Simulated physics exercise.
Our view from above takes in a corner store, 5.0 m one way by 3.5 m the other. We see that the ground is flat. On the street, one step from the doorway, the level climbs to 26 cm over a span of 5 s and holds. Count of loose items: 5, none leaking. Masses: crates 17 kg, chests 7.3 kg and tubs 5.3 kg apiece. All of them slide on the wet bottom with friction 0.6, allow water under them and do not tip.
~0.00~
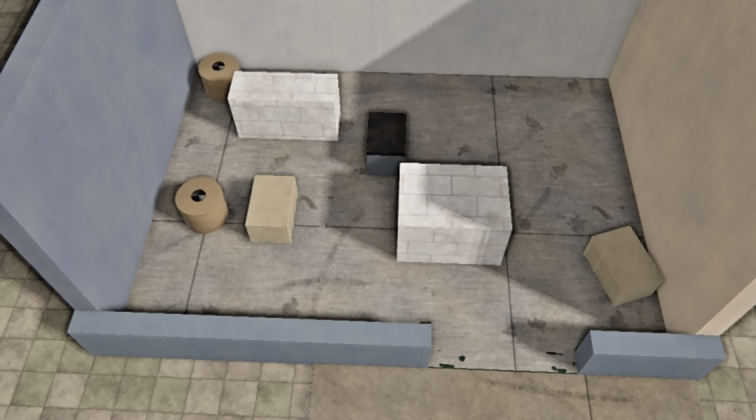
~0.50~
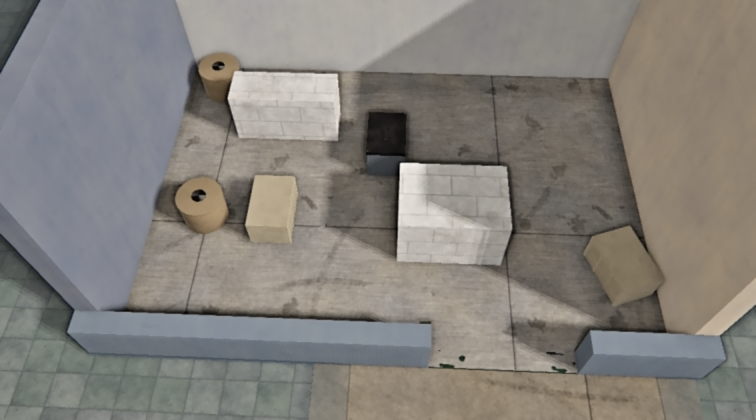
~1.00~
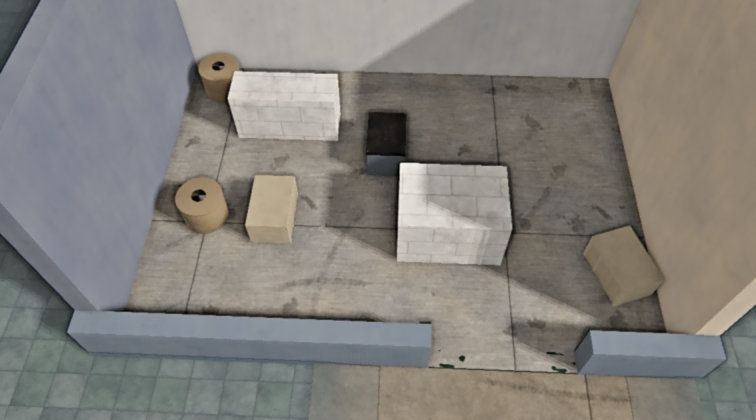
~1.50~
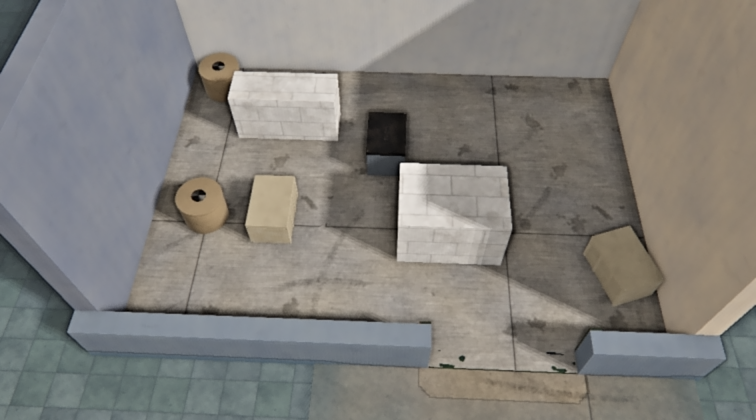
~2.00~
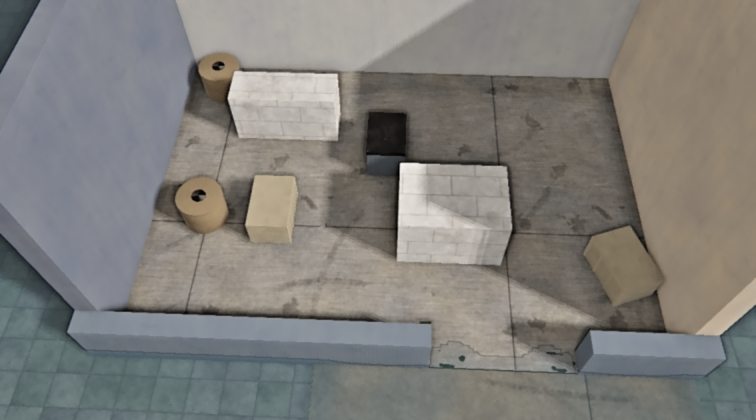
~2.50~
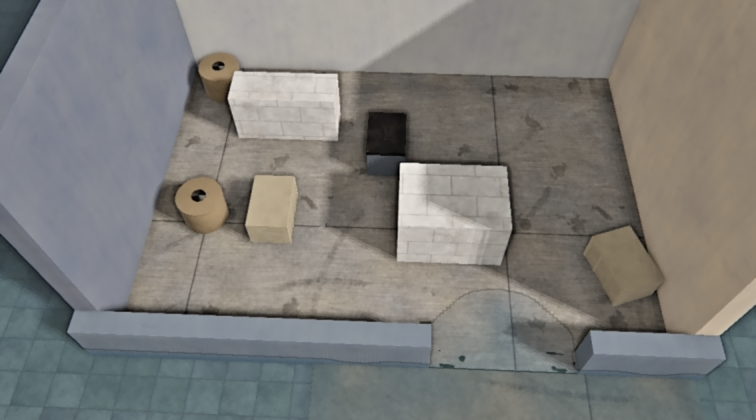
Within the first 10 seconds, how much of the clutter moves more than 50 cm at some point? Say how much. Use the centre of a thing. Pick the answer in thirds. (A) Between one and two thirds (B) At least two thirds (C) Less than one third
C, less than one third.
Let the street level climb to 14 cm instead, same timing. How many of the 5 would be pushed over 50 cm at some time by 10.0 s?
So the tally would be 0.
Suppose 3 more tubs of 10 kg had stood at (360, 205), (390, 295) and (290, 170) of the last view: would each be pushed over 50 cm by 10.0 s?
Respectively, lower, higher and lower.
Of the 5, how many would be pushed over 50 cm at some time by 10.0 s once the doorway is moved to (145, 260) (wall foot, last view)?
Then 4 of them would.
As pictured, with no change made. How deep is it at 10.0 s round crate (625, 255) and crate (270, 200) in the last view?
About 9 and 6 cm.
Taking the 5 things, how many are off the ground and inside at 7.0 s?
At that point I count 0.
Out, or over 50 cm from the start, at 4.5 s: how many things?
By then 0.
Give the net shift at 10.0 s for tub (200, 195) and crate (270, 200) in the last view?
Shifts: 50 cm / 10 cm.
After 3.5 s 0 of 5 are over 50 cm from their spots; 0 afloat.
After 4.5 s 0 of 5 are over 50 cm from their spots; 0 afloat.
After 7.0 s 0 of 5 are over 50 cm from their spots; 0 afloat.
After 10.0 s 1 of 5 are over 50 cm from their spots, and 1 have been at some point; 4 afloat.
